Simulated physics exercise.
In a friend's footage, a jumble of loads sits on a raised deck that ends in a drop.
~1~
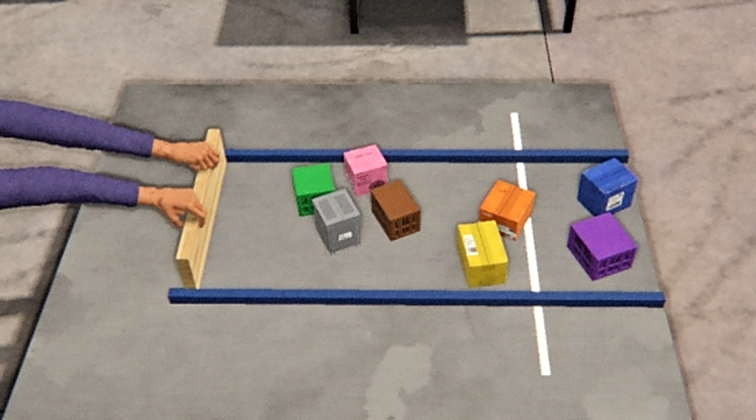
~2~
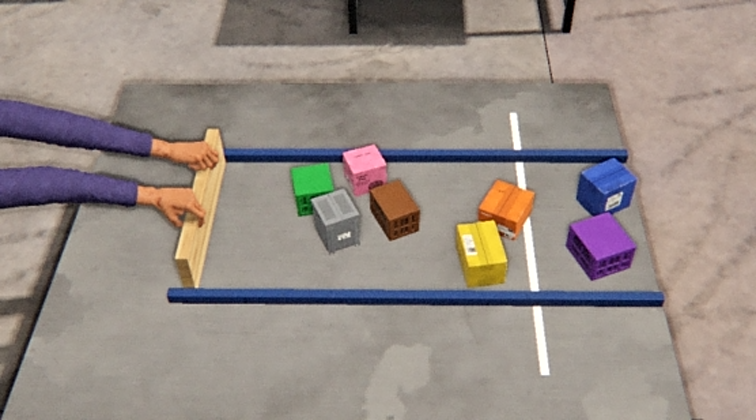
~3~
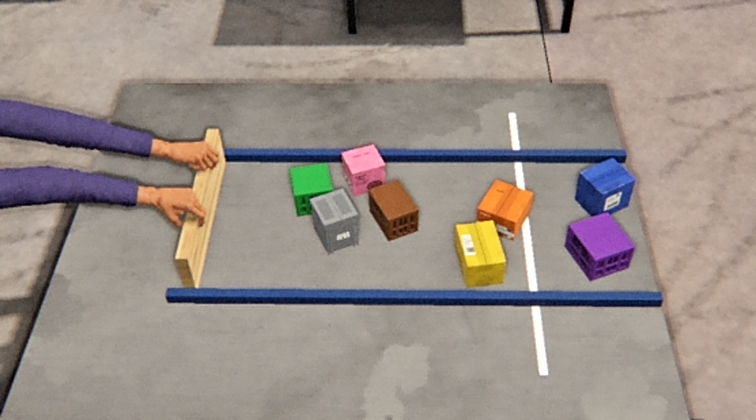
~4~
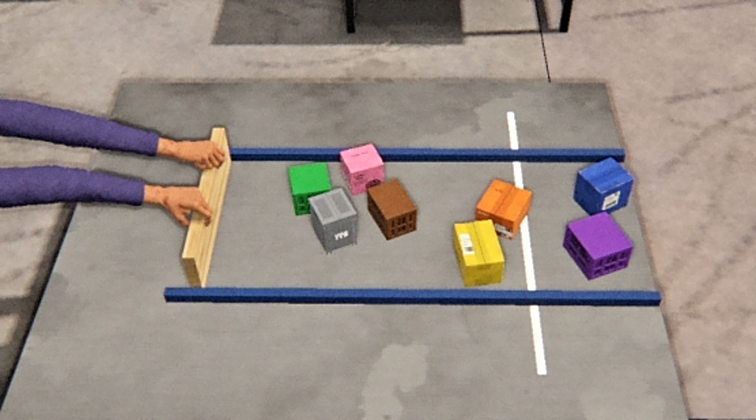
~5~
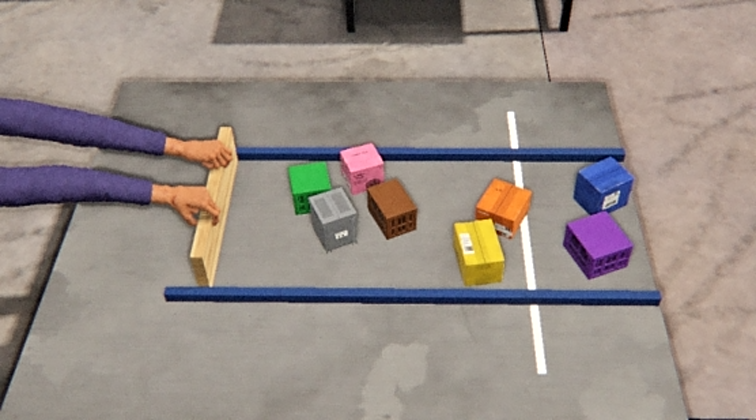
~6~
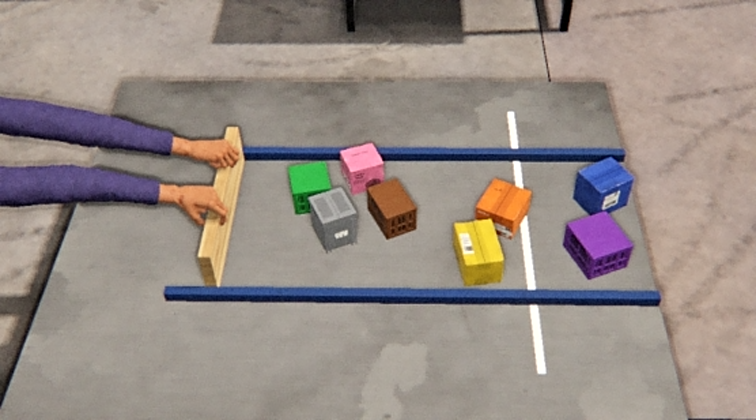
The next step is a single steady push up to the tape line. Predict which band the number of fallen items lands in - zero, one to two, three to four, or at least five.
The tally of falls will come to a mere one or two.
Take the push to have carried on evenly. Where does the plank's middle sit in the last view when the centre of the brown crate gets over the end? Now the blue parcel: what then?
The middle is at (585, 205) when it's the brown crate, and at (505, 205) when it's the blue parcel.
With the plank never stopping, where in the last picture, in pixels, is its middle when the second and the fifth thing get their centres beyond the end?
It sits near (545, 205), and then near (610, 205).
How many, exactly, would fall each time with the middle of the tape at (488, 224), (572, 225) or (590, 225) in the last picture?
Going through each try, you'd get 0, 3 and 4.
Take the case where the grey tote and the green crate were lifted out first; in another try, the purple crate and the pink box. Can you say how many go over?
Counts - first: 0; second: 1.
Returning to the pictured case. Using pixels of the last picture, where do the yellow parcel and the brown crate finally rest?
Going in order, first (565, 265) and next (580, 215).
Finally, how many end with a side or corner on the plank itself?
The count comes out at 4.
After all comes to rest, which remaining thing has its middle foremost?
Nearest at the end: The orange parcel.
Soon after, none off yet; blue parcel at rest near (603, 188); purple crate at rest near (597, 245); orange parcel at rest near (503, 209).
Then, none off yet; blue parcel at rest near (603, 188); purple crate at rest near (597, 245); orange parcel moved a little near (516, 208).
By the end, the number that fall off is one or two; fallen, blue parcel.
